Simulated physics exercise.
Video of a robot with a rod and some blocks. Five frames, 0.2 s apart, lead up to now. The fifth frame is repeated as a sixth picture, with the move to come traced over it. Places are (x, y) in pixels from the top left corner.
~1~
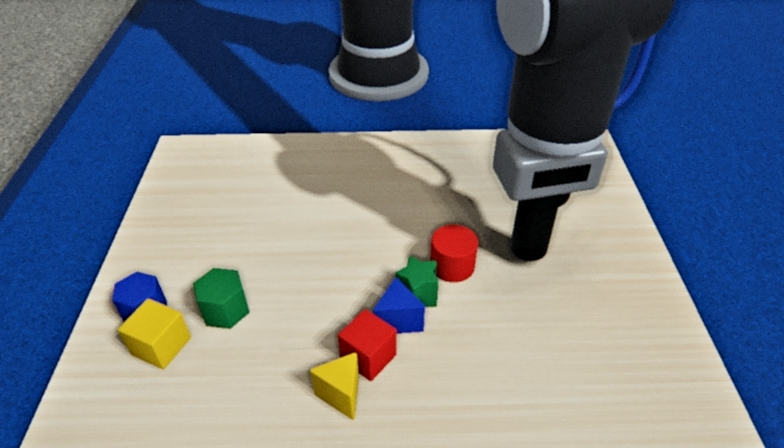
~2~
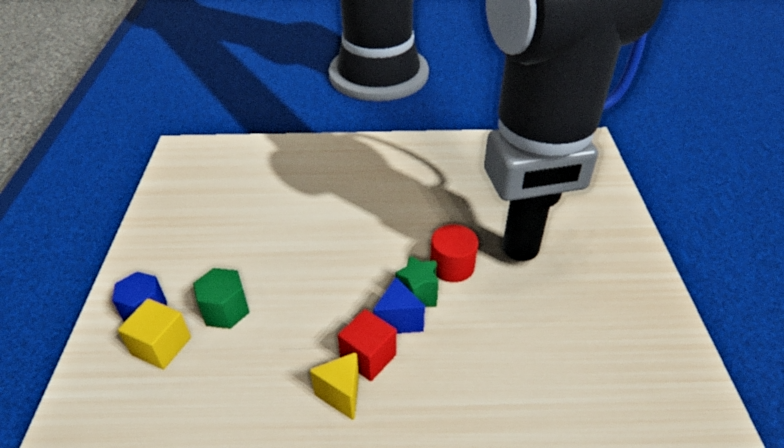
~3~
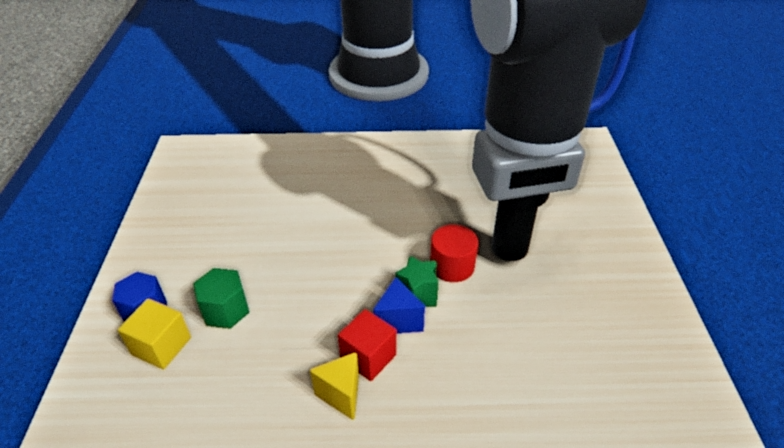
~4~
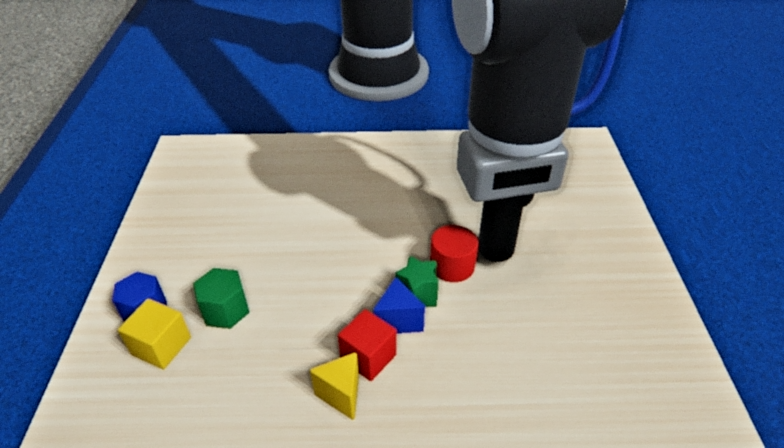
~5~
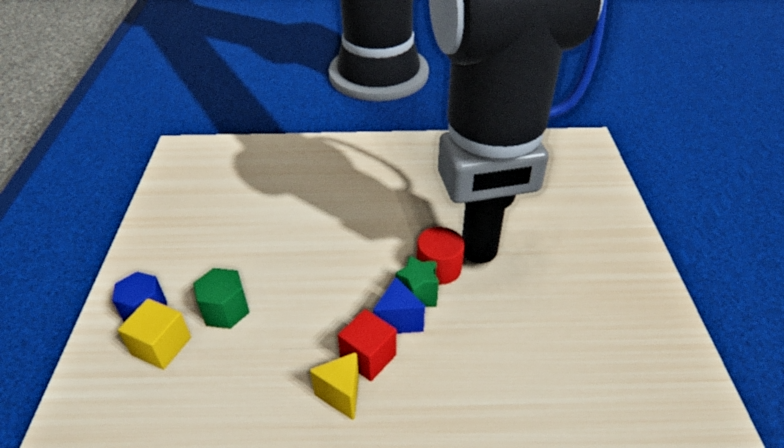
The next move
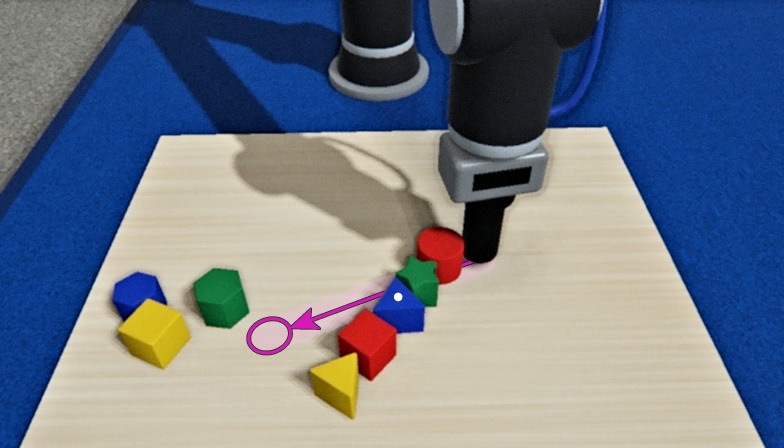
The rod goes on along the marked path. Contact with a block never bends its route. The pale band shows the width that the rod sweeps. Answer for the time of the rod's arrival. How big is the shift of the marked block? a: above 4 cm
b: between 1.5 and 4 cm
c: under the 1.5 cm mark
My pick is b.
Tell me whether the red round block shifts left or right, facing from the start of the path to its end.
Sideways shift: Right.
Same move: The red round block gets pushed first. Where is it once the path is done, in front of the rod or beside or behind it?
Answer: Slipped away.
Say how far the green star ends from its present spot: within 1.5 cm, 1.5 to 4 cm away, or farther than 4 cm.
Travels over 4 cm.
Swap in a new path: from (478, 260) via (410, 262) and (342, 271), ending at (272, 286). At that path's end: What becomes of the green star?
When the path is over, the green star has left its spot.
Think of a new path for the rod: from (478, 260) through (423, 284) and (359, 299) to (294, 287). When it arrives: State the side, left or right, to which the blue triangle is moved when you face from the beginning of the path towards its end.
So, looking from the first point of the path to the last, the blue triangle moves leftwards.
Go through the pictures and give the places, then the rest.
Rod's lower end (528, 249); red four-sided block (367, 332); blue triangle (398, 297); green star (419, 271); red round block (455, 240), in the first picture.
Rod (520, 249); blocks still, in the second picture.
Rod (510, 250); blocks still, in the third picture.
Rod (496, 250); blocks still, in the fourth picture.
Rod (479, 252); red four-sided block (367, 332); blue triangle (398, 297); green star (419, 271); red round block (441, 242), in the fifth picture.
Drawn move, in a line from (478, 260) to (270, 335); the dot is on the blue triangle.
What follows on the original path. One third of the way, rod (413, 275); red four-sided block (365, 338); blue triangle (395, 306), turned 40° anticlockwise; green star (389, 278), turned 45° anticlockwise; red round block (374, 242).
Two thirds of the way, rod (342, 300); red four-sided block (365, 338); blue triangle (392, 315), turned 80° anticlockwise; green star (325, 311), turned 70° anticlockwise; red round block (352, 243).
At the end, rod (268, 328); red four-sided block (365, 338); blue triangle (392, 315), turned 80° anticlockwise; green star (299, 331), turned 125° anticlockwise; red round block (352, 243).
